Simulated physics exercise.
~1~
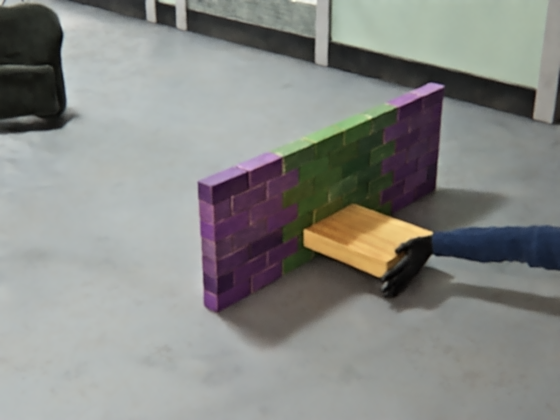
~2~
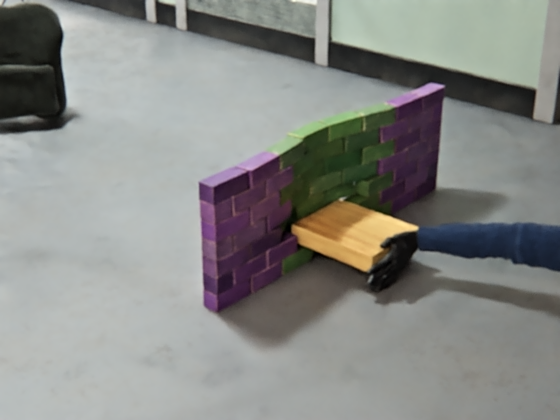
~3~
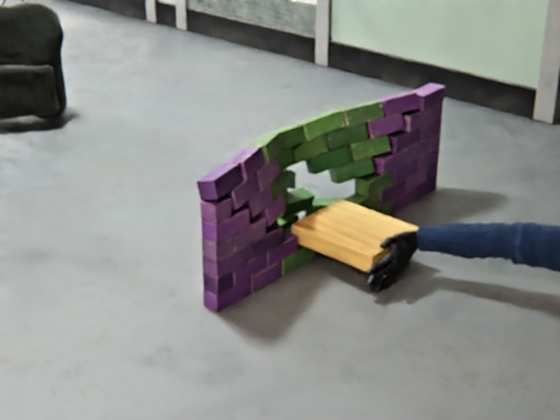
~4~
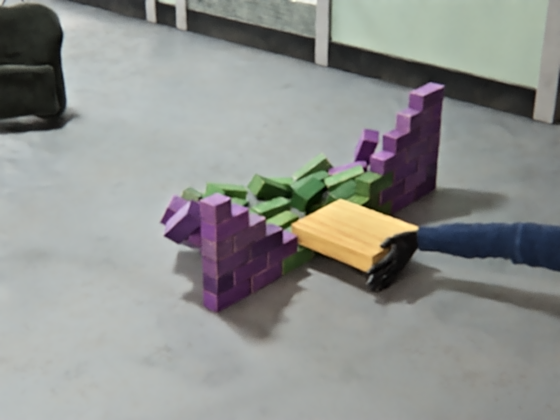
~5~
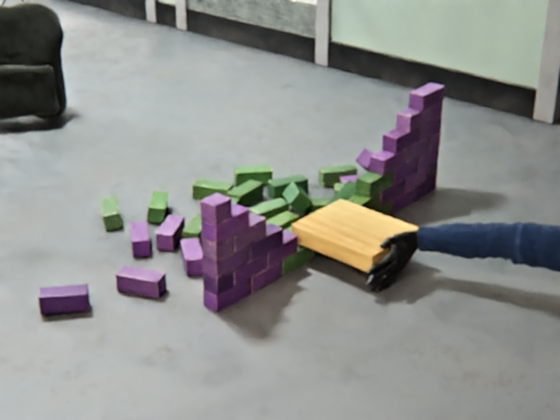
A wooden block pushed into a toy brick wall collapses its middle, leaving purple ends standing.
